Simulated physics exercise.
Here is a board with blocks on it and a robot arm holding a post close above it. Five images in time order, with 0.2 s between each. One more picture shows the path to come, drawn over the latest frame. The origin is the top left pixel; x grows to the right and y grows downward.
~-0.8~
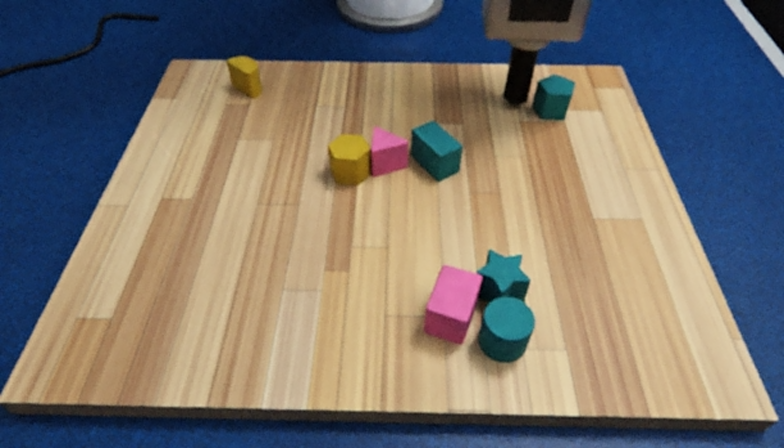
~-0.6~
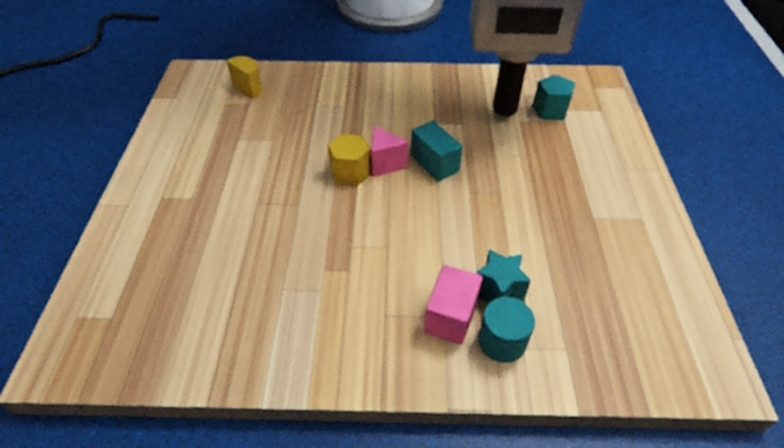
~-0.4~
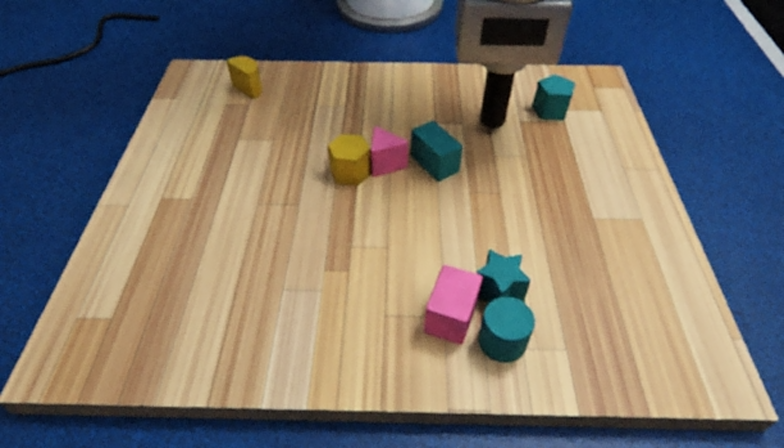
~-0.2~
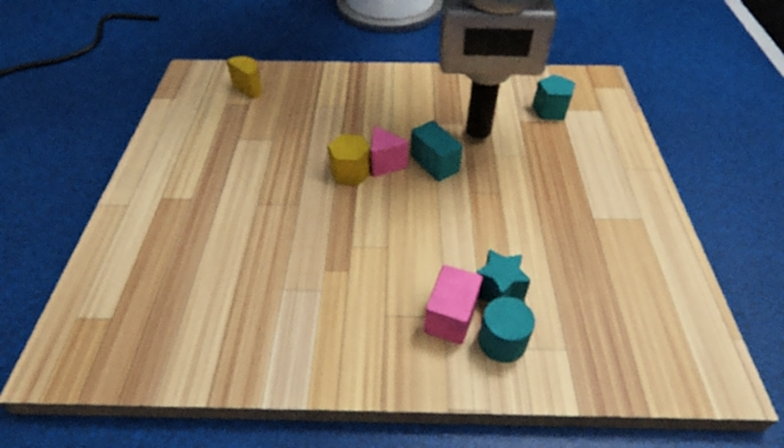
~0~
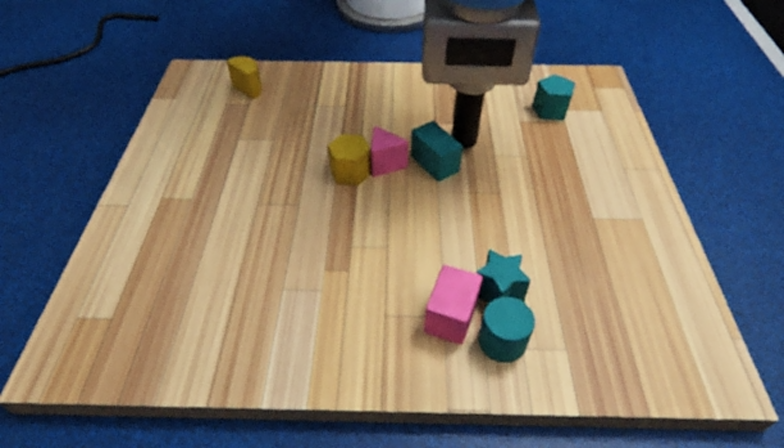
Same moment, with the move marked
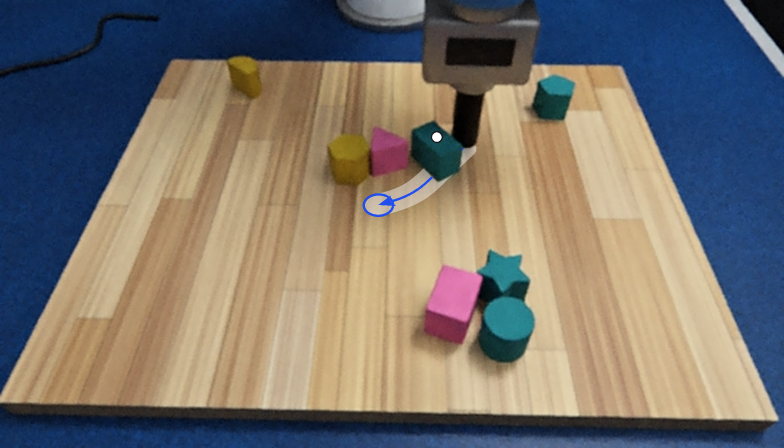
A robot arm moves its dark post left and nearer across a wooden board, beside a teal block.
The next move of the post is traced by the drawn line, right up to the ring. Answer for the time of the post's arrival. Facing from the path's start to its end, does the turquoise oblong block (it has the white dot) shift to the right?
I believe so.
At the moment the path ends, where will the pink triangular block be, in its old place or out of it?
That block moves.
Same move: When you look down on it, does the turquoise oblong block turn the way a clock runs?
I believe so.
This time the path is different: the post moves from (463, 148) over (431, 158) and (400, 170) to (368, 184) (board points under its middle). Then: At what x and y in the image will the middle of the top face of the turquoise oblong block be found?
Around (380, 178).
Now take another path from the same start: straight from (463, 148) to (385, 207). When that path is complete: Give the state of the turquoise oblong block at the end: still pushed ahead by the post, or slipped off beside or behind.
The post moves past it.
Path on the board, from (463, 148) over (441, 169) and (416, 191) to (378, 205); the dot is on the turquoise oblong block.
On the path given first. One third of the way, post (441, 161); yellow six-sided block (342, 147); pink triangular block (376, 141); turquoise oblong block (414, 148), turned 35° clockwise.
Two thirds of the way, post (415, 183); yellow six-sided block (338, 147); pink triangular block (369, 140), turned 15° anticlockwise; turquoise oblong block (397, 149), turned 75° clockwise.
At the end, post (378, 197); yellow six-sided block (337, 147); pink triangular block (368, 139), turned 15° anticlockwise; turquoise oblong block (394, 150), turned 90° clockwise.
